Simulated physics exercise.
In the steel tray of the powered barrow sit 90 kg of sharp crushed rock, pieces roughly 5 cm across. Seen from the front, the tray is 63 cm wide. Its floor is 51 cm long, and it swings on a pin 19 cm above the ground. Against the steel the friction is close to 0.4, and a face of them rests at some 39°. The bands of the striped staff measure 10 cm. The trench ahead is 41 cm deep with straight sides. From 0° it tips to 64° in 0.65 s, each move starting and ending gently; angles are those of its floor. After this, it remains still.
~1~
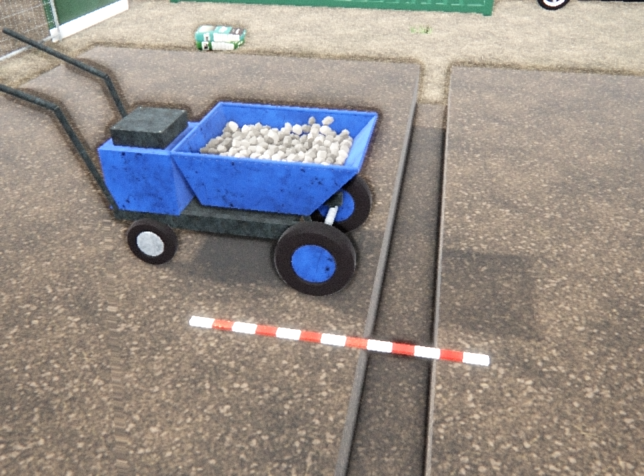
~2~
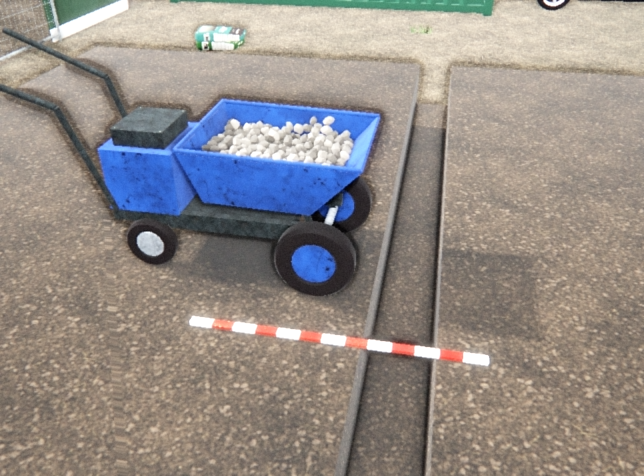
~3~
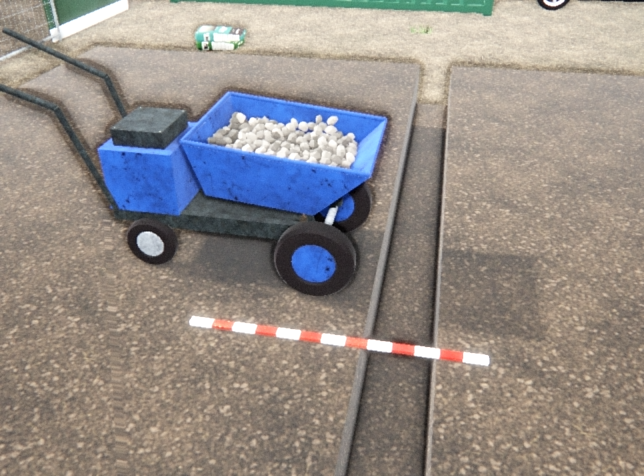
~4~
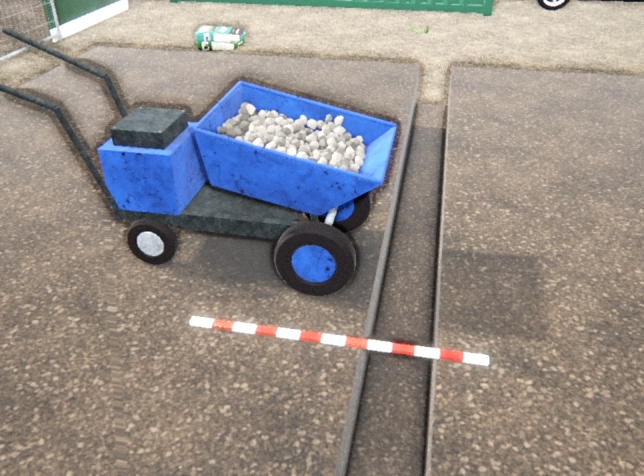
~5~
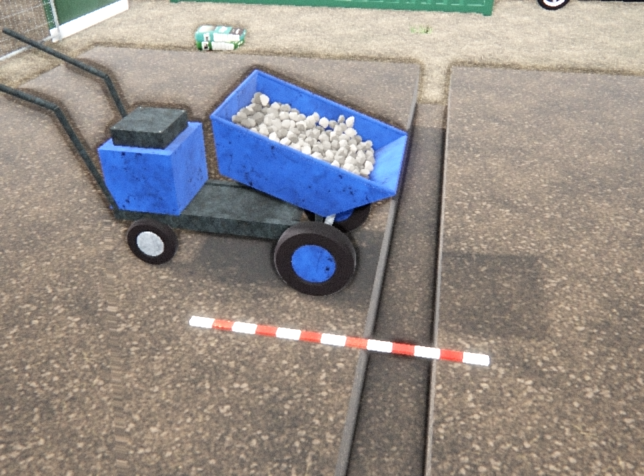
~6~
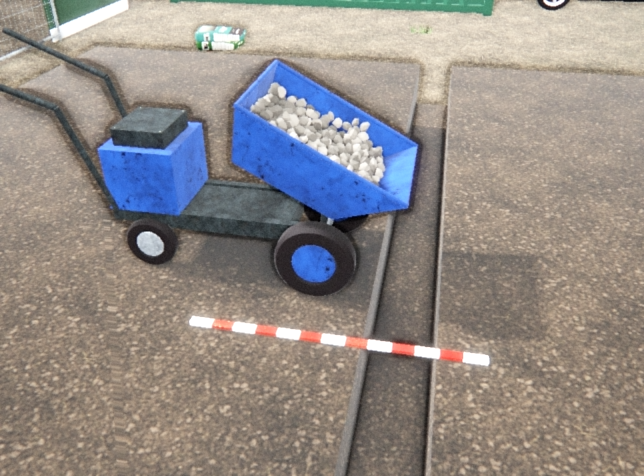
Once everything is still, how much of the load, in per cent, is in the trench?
About 15 per cent.
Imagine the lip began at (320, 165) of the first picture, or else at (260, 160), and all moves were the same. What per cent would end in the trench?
45 and 55 %.
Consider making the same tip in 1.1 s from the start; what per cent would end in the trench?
Probably about 25 in a hundred.
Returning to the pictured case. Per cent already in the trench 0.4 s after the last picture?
Around 0 per cent of it, at that instant.
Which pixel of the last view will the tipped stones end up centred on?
(474, 271).
Then, 0.2 s after the last picture the floor is at 54°, 100 % in the tray; the foremost stones are at (406, 215).
Then, 0.4 s after the last picture the floor is at 64°, 93 % in the tray, 1 % in the trench, 6 % past the trench; the foremost stones are at (471, 264).
Then, 0.8 s after the last picture the floor is at 64°, 49 % in the tray, 1 % in the trench, 49 % past the trench; the foremost stones are at (580, 288).
Then, 2.8 s after the last picture the floor is at 64°, 30 % in the tray, 15 % in the trench, 55 % past the trench; the foremost stones are past the picture's edge.
